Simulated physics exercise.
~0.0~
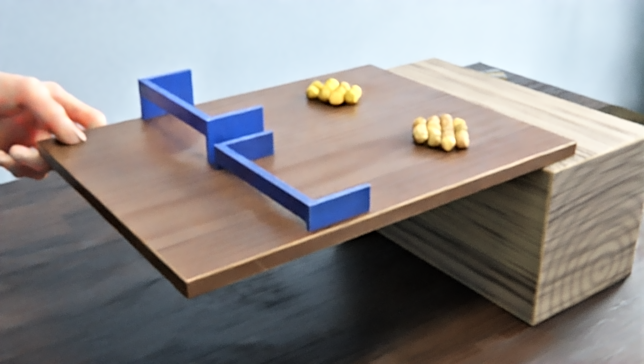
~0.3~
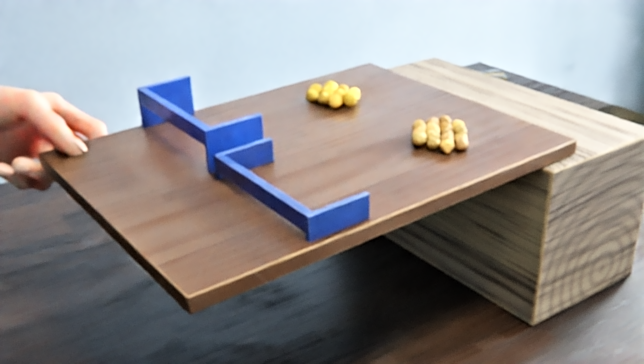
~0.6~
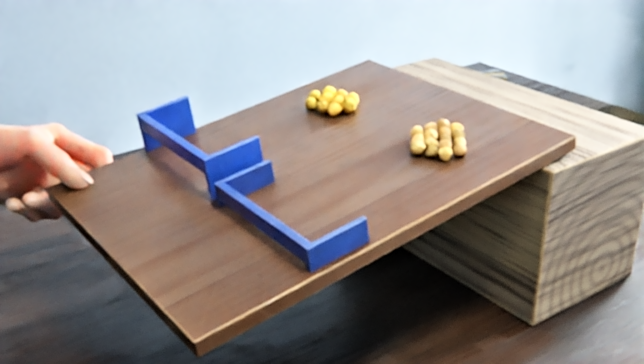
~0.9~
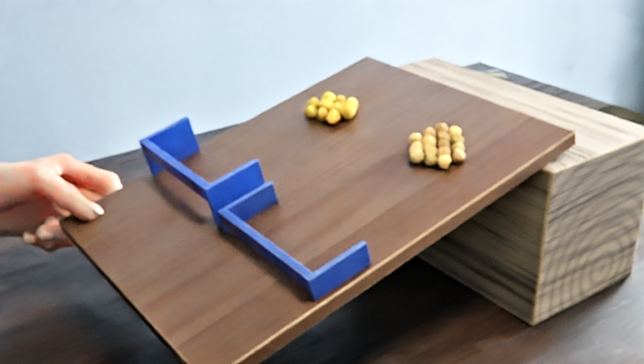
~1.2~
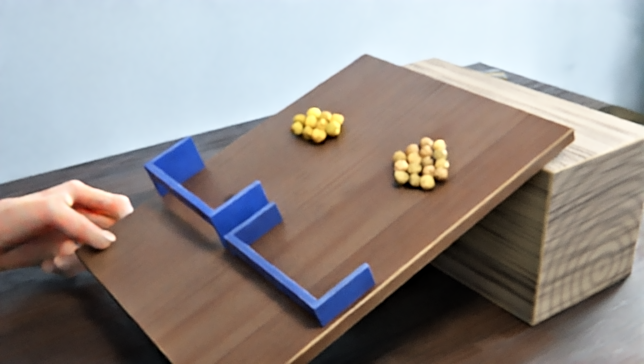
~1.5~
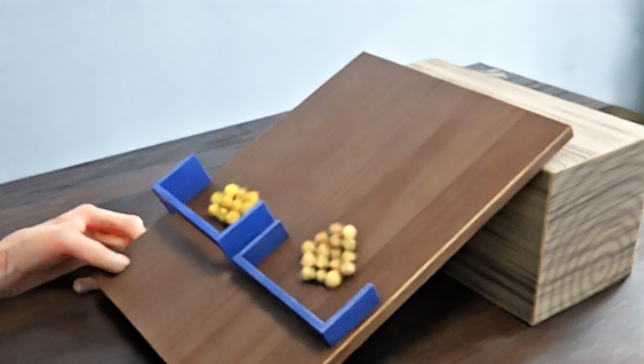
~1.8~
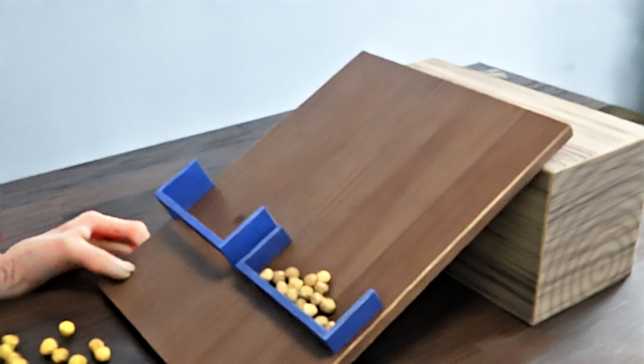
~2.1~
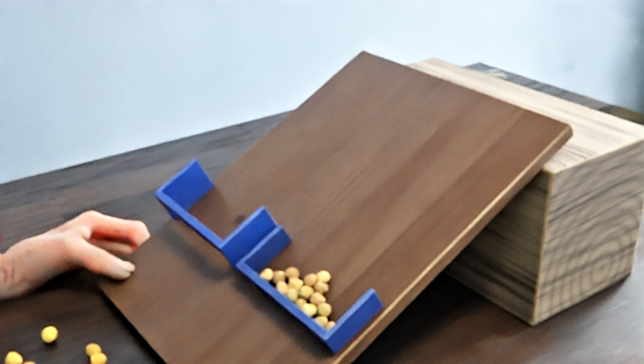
The clip opens on a brown wooden board with its far end on a wooden block and its left end held by a hand, with two small piles of round, yellowish pieces resting near the top. A blue barrier stands across the board below each pile. The hand gradually lowers its end, and the slope steepens while the piles at first barely shift. Then both piles slide down toward the barriers. The farther, yellower pieces pass the barrier and scatter on the dark table at lower left, while the nearer, paler pieces stay gathered behind theirs as the board rests steeply tilted.
